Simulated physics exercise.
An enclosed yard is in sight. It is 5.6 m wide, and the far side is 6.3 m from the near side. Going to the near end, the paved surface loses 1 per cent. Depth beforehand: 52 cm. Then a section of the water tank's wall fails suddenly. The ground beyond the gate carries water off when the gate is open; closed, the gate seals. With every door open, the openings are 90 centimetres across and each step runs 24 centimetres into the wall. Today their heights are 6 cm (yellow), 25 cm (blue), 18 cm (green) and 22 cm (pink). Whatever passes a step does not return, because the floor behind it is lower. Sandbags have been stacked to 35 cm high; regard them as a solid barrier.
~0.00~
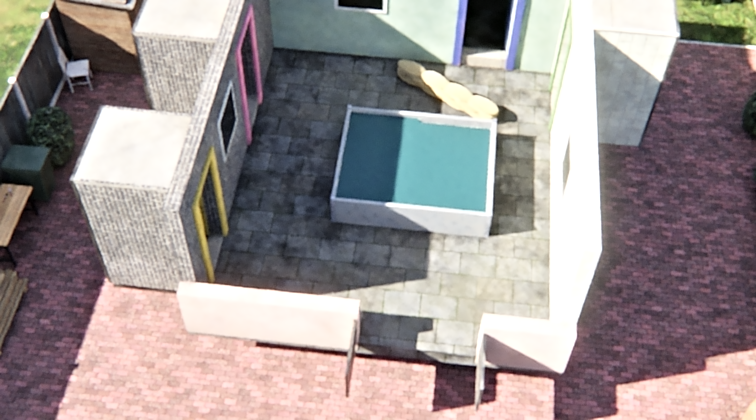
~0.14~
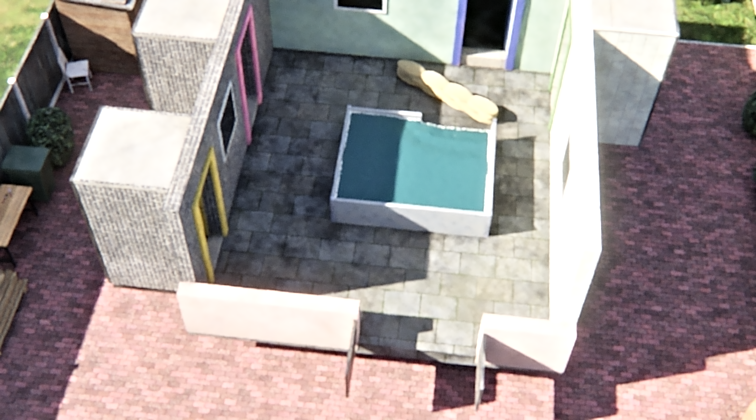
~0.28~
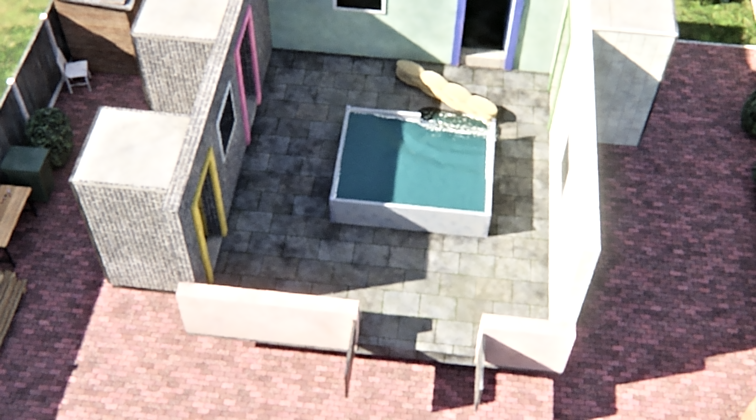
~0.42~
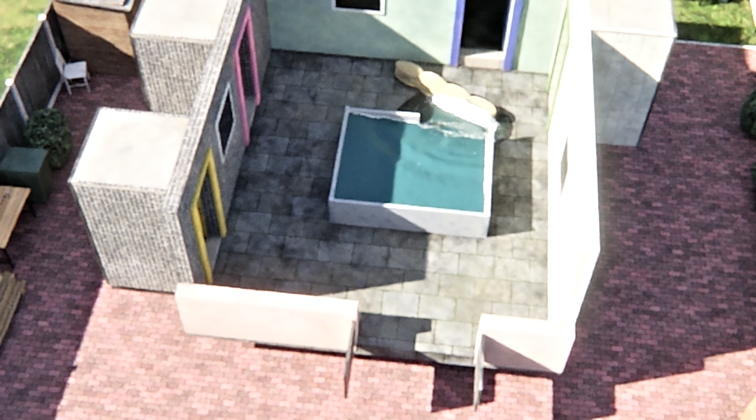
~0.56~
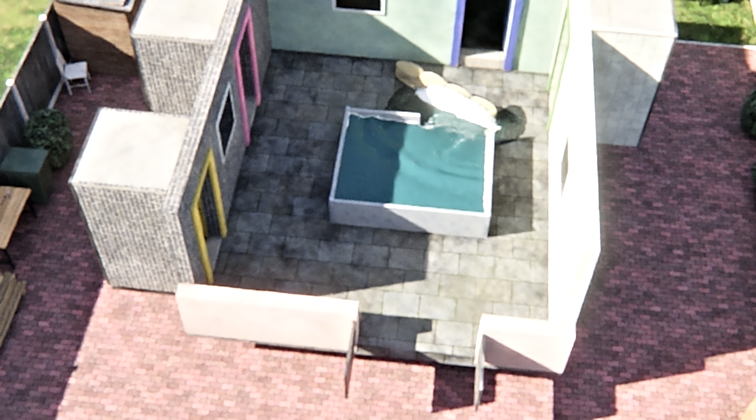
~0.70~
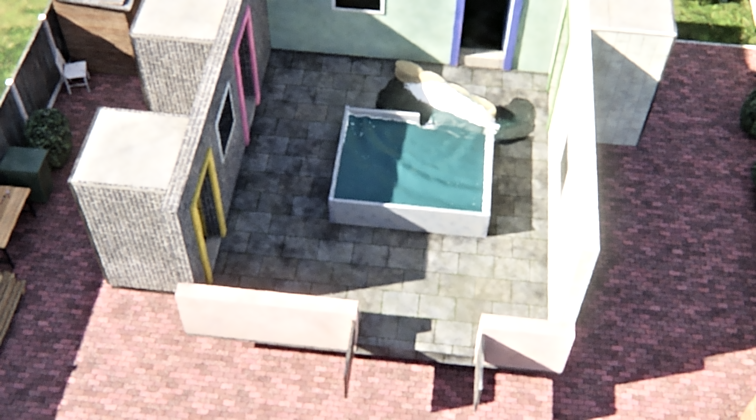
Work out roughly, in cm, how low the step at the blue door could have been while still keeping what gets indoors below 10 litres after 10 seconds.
No lower than about 7.5 cm.
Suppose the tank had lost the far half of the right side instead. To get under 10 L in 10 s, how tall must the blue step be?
Some 17 cm.
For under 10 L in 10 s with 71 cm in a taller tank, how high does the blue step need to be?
Roughly 14.0 centimetres.
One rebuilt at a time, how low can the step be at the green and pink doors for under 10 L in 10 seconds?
About 15 cm at green and 15 cm at pink.
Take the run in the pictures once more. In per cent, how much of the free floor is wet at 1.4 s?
Approximately 20 % of the floor.
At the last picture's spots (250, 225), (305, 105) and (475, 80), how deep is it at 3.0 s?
In that order: 0, 4 and 6 cm.
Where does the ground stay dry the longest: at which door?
Yellow.
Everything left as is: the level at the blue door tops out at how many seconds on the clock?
Roughly 9.0 s.
After 1.4 s water covers 20 % of the floor, deepest (45 cm) near (473, 125); it has not reached the blue door.
After 3.0 s water covers 45 % of the floor, deepest (30 cm) near (473, 125); 7 cm at the blue door, 0 litres in over its 25 cm step.
After 10.0 s water covers 95 % of the floor, deepest (16 cm) near (203, 314); 9 cm at the blue door, 0 litres in over its 25 cm step.
At the blue door as built, the water arrived by 1.6 s and peaked near 11 cm at 9.0 s.
Run again over the same 10 s with other heights there, 15 litres in over 6.5 cm, 2 litres over 9 cm. The limit of 10 litres is kept from about 7.5 cm up.
